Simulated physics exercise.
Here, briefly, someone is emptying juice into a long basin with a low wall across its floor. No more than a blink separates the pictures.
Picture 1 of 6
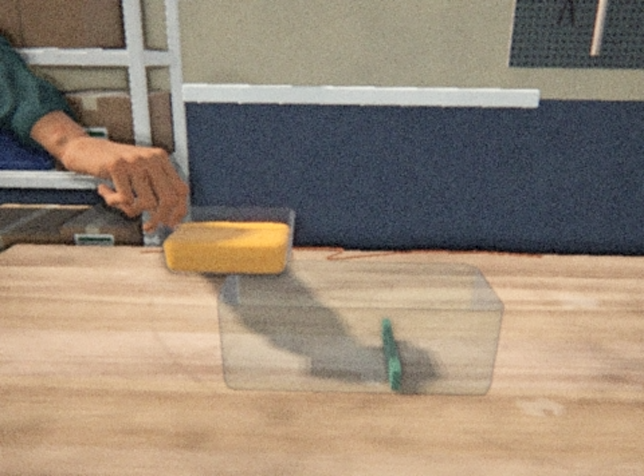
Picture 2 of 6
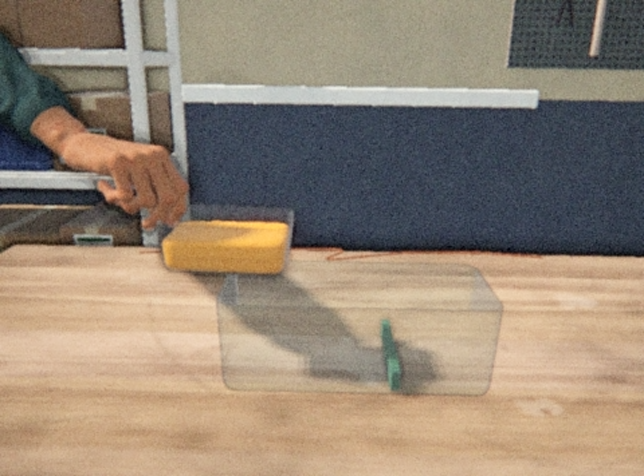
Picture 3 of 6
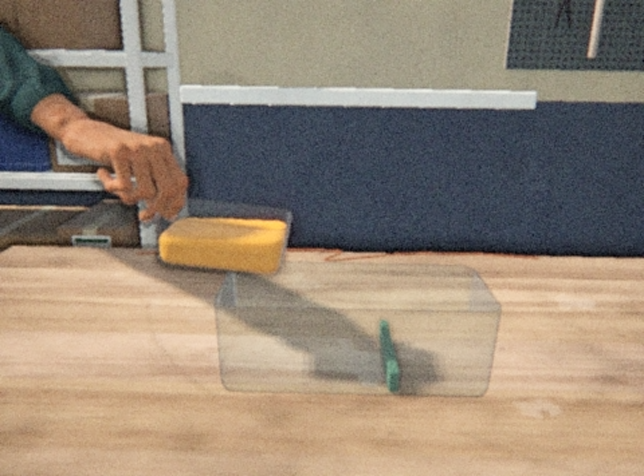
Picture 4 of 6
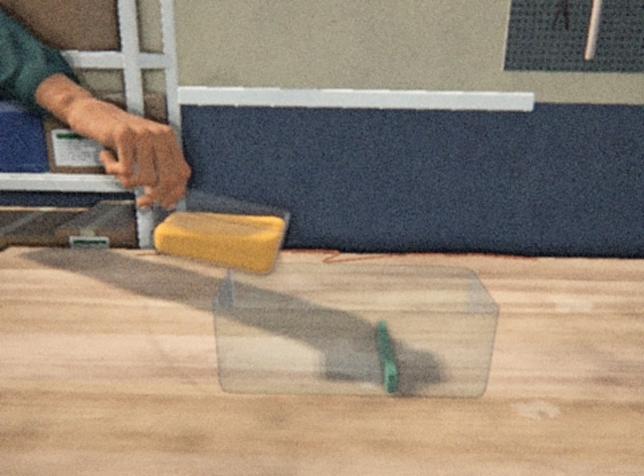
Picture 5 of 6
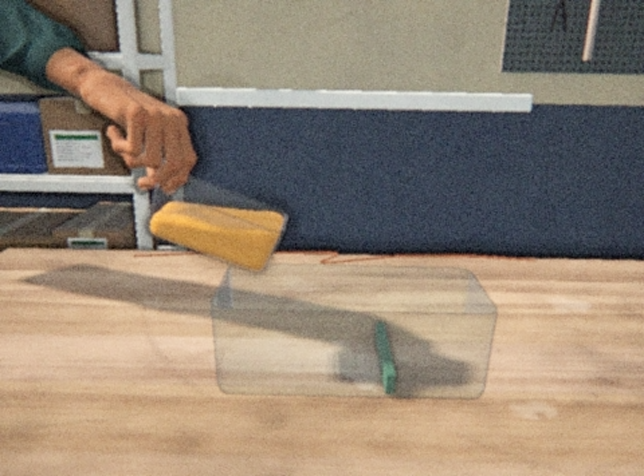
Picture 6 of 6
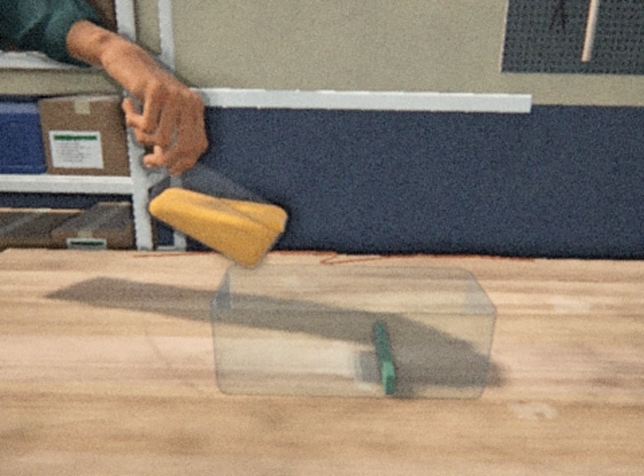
On a wooden worktop, a hand tilting a clear container of orange juice rightward above a long transparent basin with a green divider.
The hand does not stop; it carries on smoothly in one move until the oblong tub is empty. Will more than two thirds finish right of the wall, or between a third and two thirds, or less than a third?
Right of the wall there will be less than a third.
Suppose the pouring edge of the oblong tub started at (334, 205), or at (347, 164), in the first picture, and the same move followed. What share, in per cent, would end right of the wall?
The first gives 60 %, the second 65 %.
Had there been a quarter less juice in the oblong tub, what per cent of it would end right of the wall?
Roughly 10 in a hundred.
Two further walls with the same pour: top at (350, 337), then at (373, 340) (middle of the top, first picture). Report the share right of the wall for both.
First try close to 75 percent, second try close to 50 percent.
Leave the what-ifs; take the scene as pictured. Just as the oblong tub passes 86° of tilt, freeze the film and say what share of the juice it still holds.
Amount still in: Approx. 25 %.
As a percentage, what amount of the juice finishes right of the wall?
About 20 per cent.
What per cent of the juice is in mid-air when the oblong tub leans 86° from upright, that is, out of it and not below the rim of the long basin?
I'd say some 55 per cent of it.
A moment on, the oblong tub is tipped on its side and 24 per cent is still to pour, 21 is left of the wall and 0 right of it.
Next, the oblong tub is tipped on its side and 3 per cent is still to pour, 73 is left of the wall and 18 right of it.
Then the oblong tub is tipped on its side and 0 per cent is still to pour, 78 is left of the wall and 17 right of it.
Later the oblong tub is tipped on its side and 0 per cent is still to pour, 80 is left of the wall and 17 right of it.
In the end 76 per cent lies left of the wall, 20 right of it and 3 outside.
